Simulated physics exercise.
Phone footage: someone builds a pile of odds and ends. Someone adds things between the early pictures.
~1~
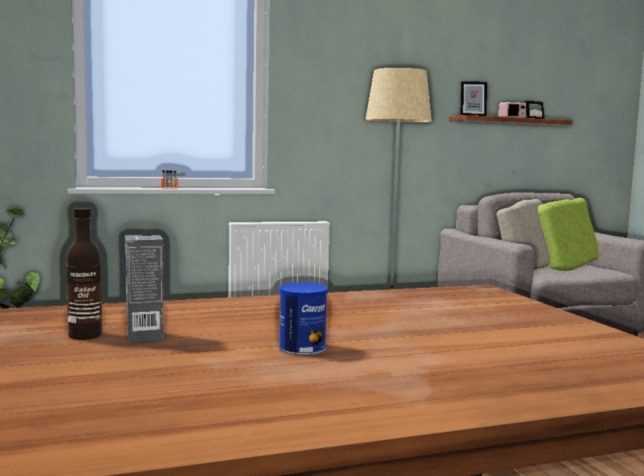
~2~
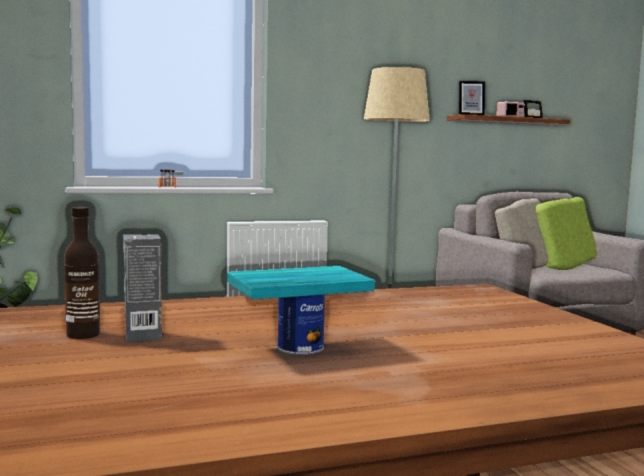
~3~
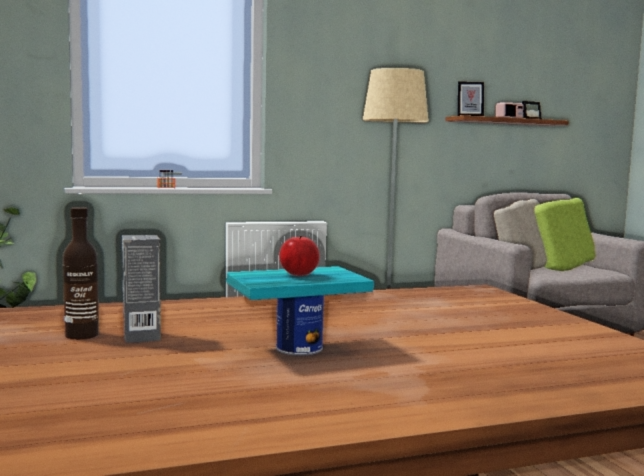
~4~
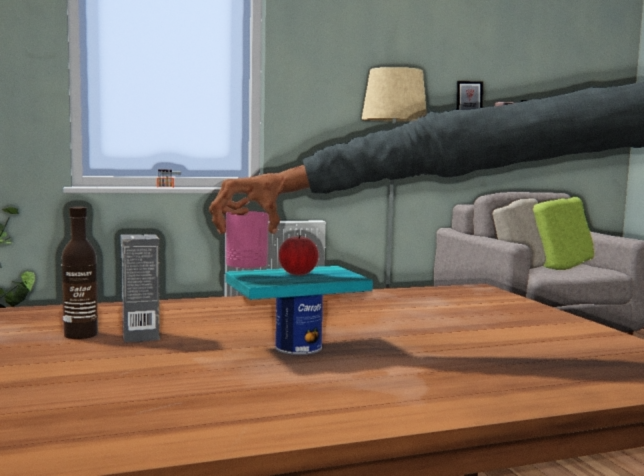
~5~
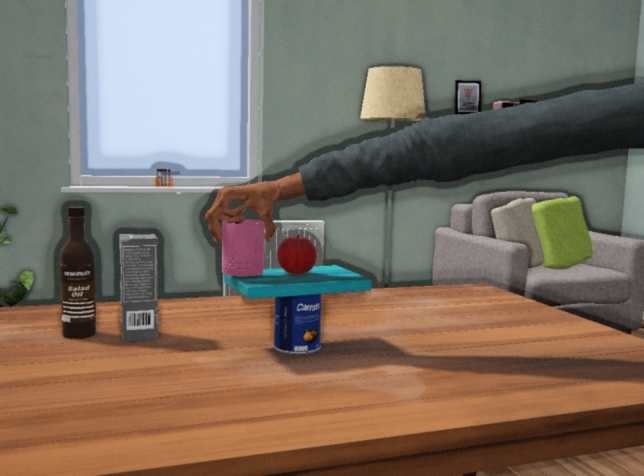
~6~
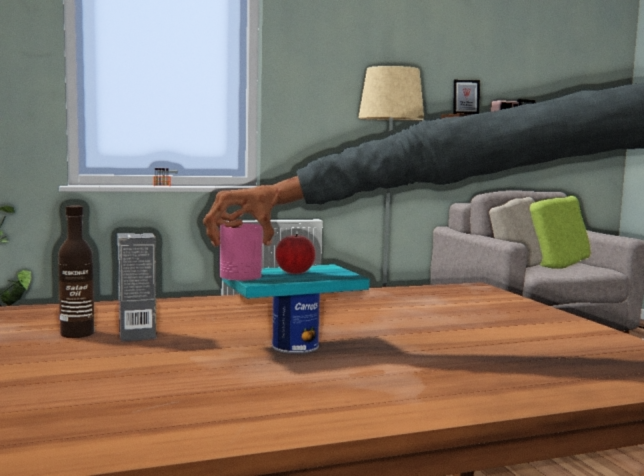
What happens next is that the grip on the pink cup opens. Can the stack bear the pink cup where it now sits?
Yes. It stays put.
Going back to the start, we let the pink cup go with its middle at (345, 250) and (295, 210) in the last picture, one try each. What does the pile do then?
The pile remains stable in the first case, then in the second case it tips over.
Then, 0.50 s later than the last frame, all is still.
Then, 1.30 s later than the last frame, pink cup resting near (241, 252).
Then, 2.70 s later than the last frame, things are still on the move.
When it is over, all 6 as before. End places, in pixels of the last picture, pink cup near (241, 252). The pile stays up.
